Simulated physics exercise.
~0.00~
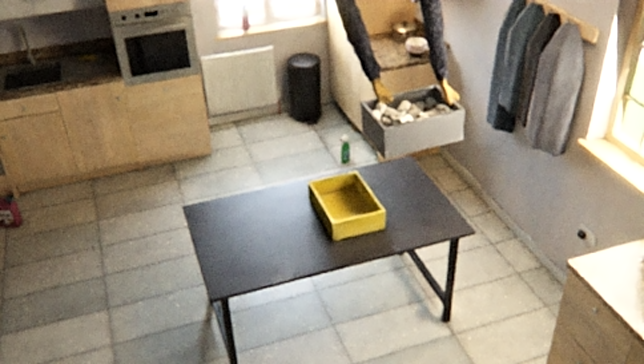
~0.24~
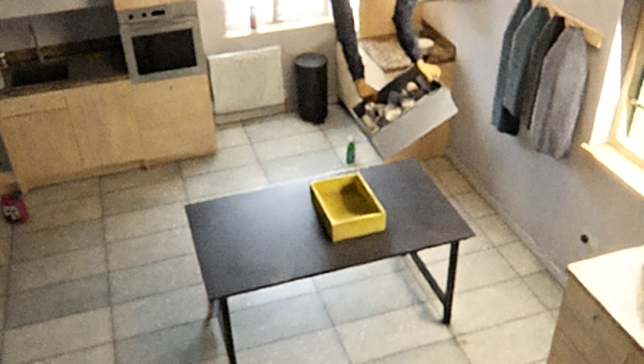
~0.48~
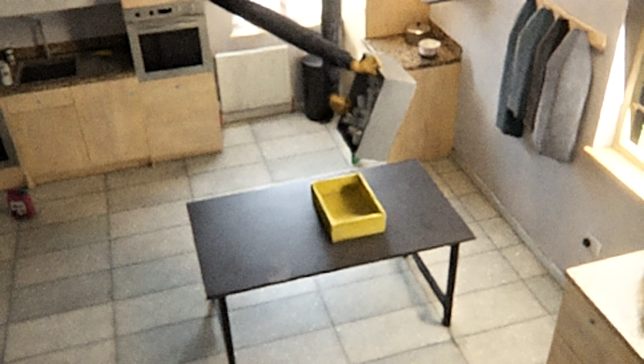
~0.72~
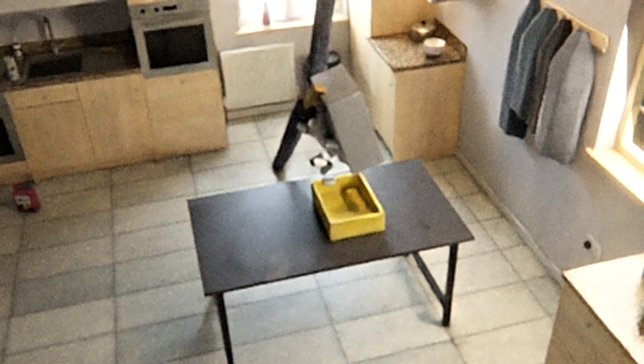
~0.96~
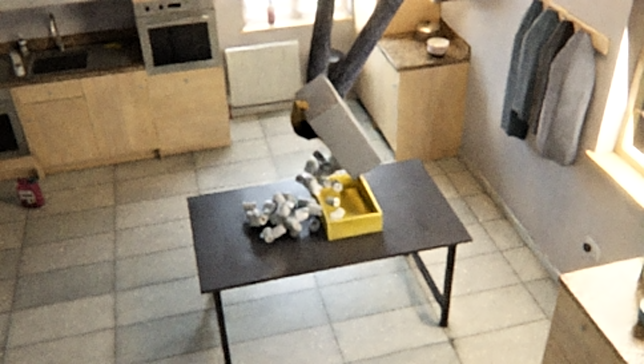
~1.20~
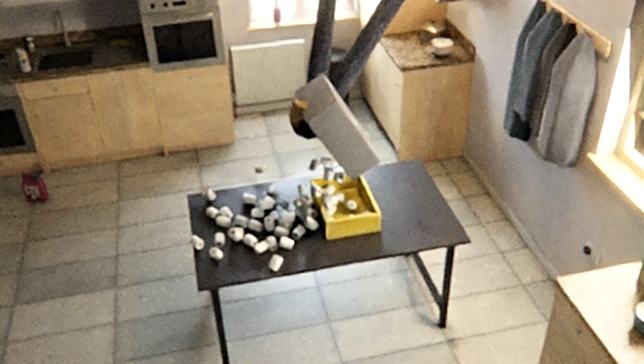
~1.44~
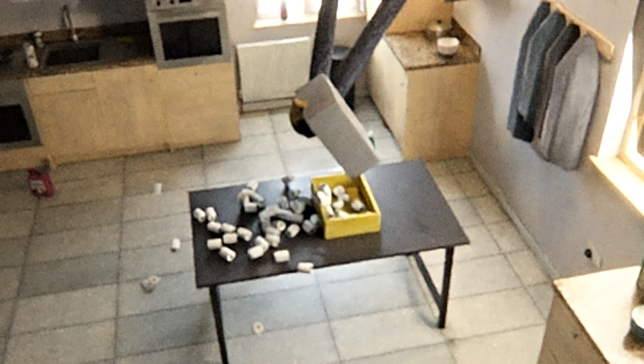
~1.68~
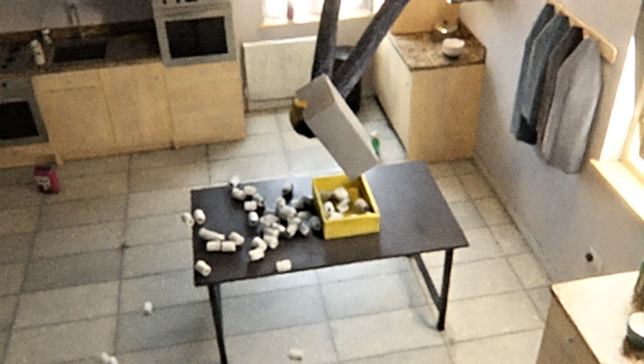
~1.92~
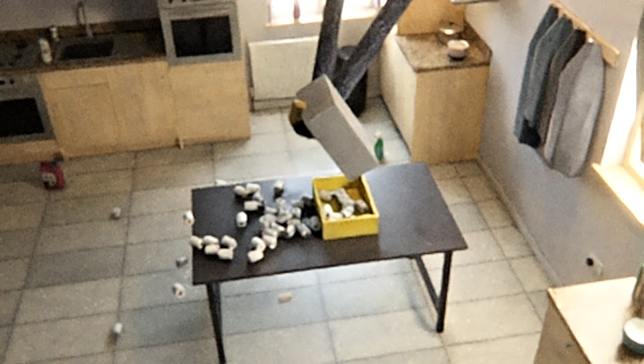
A grey crate full of pale paper rolls is held by two dark mechanical arms above a kitchen's tiled floor, seen from high up as the view drifts slightly sideways. In front stands a dark table with an empty yellow tub on it, with wooden cupboards behind and coats hanging at right. The arms swing the crate left towards the table, tipping it steeply. Rolls pour out, some into the tub but most onto the tabletop to its left. They scatter, and several drop to the floor. Finally the crate hangs tilted over the partly filled tub, with most rolls outside it.
